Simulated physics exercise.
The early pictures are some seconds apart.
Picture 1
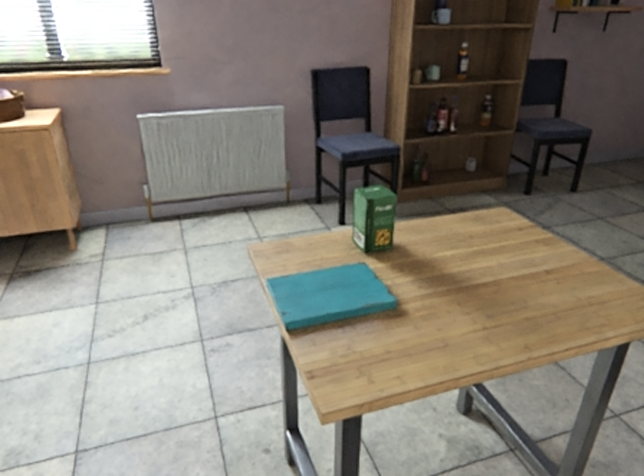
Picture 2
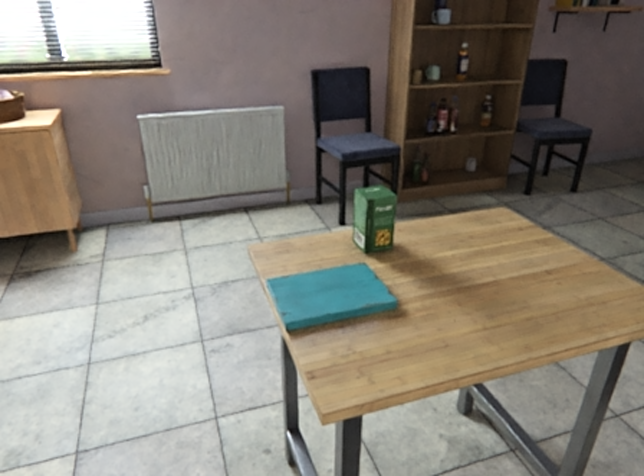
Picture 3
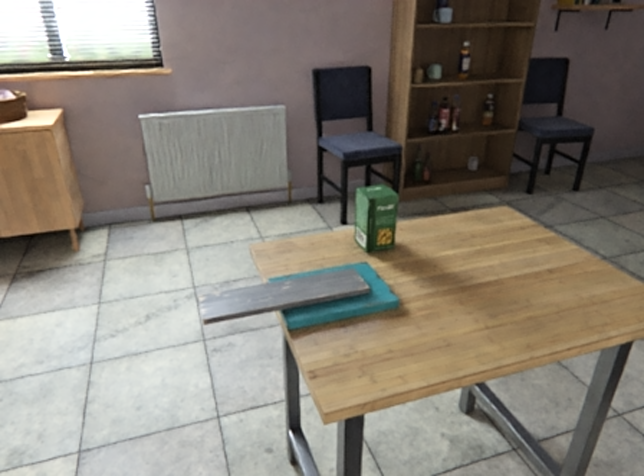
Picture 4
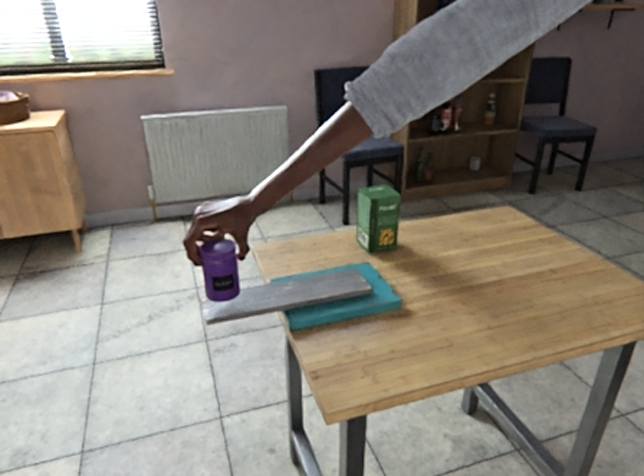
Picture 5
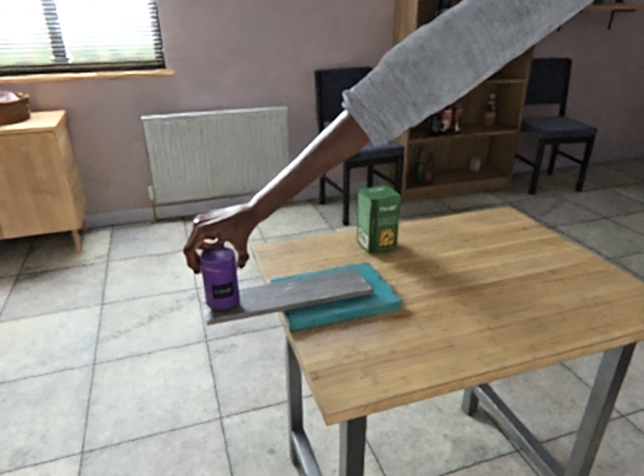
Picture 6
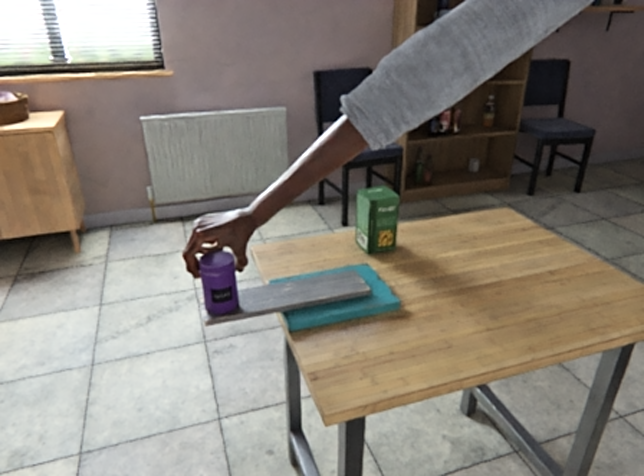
At first, a turquoise slab and a green carton rest on a wooden table, and nothing moves. Then a grey board lies across the slab, jutting past the table's left edge. An arm in a grey sleeve lowers a purple jar slightly onto the board's left end, the hand still holding it.
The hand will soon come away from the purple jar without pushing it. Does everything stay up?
Drops away.
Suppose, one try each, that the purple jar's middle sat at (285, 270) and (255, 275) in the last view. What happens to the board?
On the first try it remains balanced; on the second try it falls.
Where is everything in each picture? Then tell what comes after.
In the first picture, the last thing is not in view yet.
In the second picture, the last thing is not in view yet; green carton (374, 219).
In the third picture, the last thing is not in view yet; turquoise slab (331, 293).
The fourth picture shows on its way; purple jar (221, 270); grey board (287, 294).
The fifth picture shows on its way; purple jar (220, 278); green carton (378, 219).
The sixth picture shows set down, still held; purple jar (219, 282); turquoise slab (332, 294).
Then, 0.40 s past the last view, purple jar now down on the floor or falling; grey board rocked 51° from its first pose.
Then, 0.60 s past the last view, grey board now down on the floor or falling.
Then, 0.70 s past the last view, things are still on the move.
Then, 0.90 s past the last view, as before.
Finally, down on the floor or falling, grey board and purple jar; the other 2 still in place. The board comes down.
